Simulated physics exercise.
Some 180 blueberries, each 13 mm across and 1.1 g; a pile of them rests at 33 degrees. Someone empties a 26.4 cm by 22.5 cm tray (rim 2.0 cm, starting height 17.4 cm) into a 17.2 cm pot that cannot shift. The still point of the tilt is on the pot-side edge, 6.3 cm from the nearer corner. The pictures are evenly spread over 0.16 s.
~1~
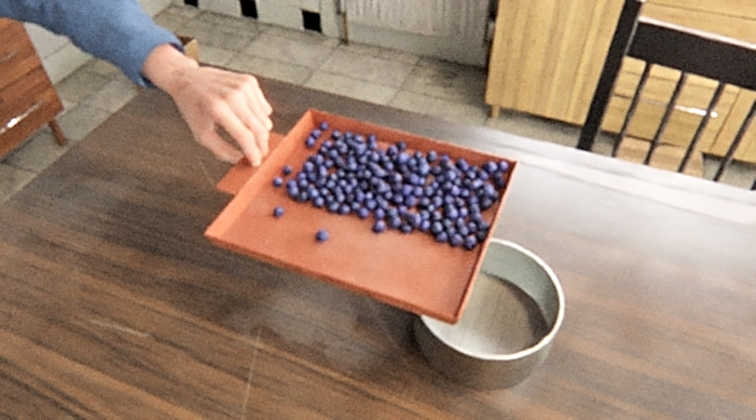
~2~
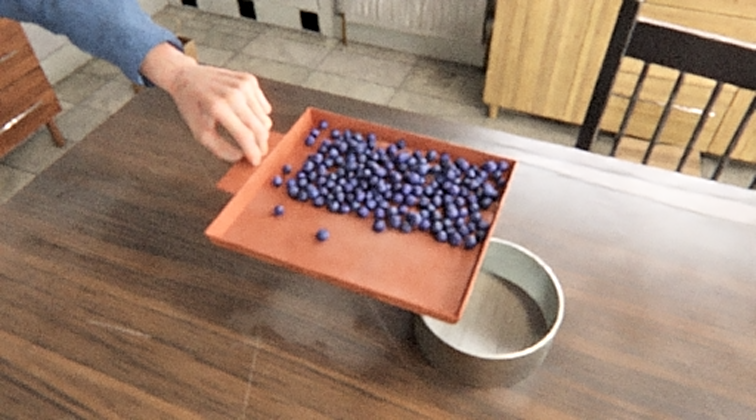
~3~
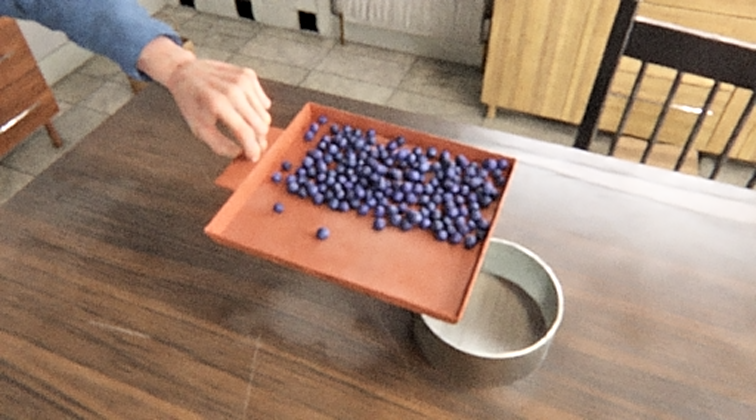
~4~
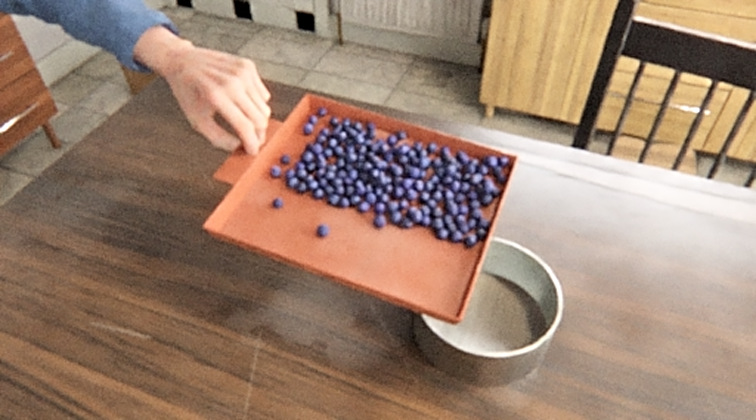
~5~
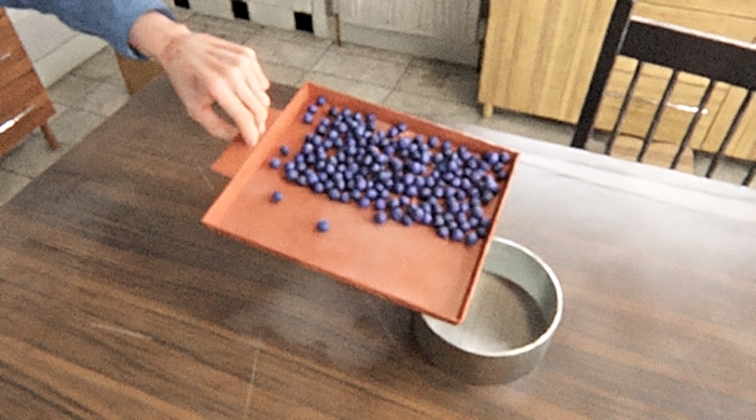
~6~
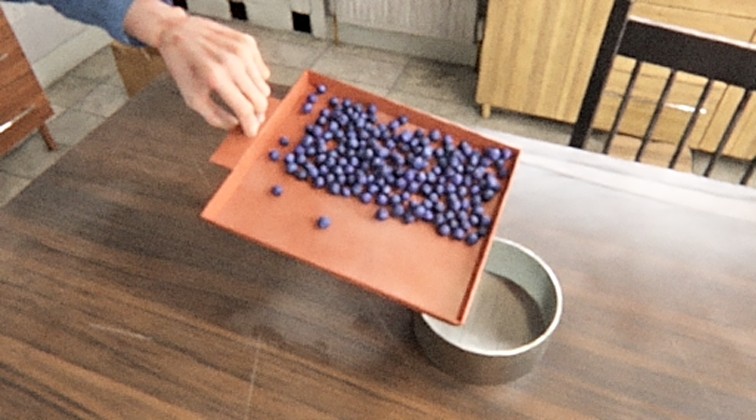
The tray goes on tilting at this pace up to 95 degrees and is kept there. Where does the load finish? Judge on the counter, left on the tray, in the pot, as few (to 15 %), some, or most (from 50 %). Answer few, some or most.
On the counter: Most; left on the tray: Few; in the pot: Few.
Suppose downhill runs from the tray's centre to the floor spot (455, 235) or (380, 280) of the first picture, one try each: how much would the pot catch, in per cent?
About 50 and 0 per cent.
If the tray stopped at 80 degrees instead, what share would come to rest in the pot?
Then about 0 per cent.
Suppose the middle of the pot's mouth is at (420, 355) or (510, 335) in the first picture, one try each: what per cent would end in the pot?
Some 55 and 35 per cent.
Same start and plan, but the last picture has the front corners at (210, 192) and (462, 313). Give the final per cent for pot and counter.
Pot 35, counter 65.
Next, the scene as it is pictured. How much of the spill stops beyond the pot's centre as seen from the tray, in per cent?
About 80 per cent.
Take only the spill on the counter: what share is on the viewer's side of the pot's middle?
Roughly 100 per cent.
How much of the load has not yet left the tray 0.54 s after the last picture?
Some 75 per cent of the load.
Then, 0.33 s after the last picture, tilt 54 degrees; the tray holds 100 %, the pot 0 %.
Then, 0.54 s after the last picture, tilt 80 degrees; the tray holds 75 %, the pot 0 %.
Then, 0.87 s after the last picture, tilt 95 degrees; the tray holds 5 %, the pot 0 %.
In the end, counter 100 %, tray 0 %, pot 0 %.
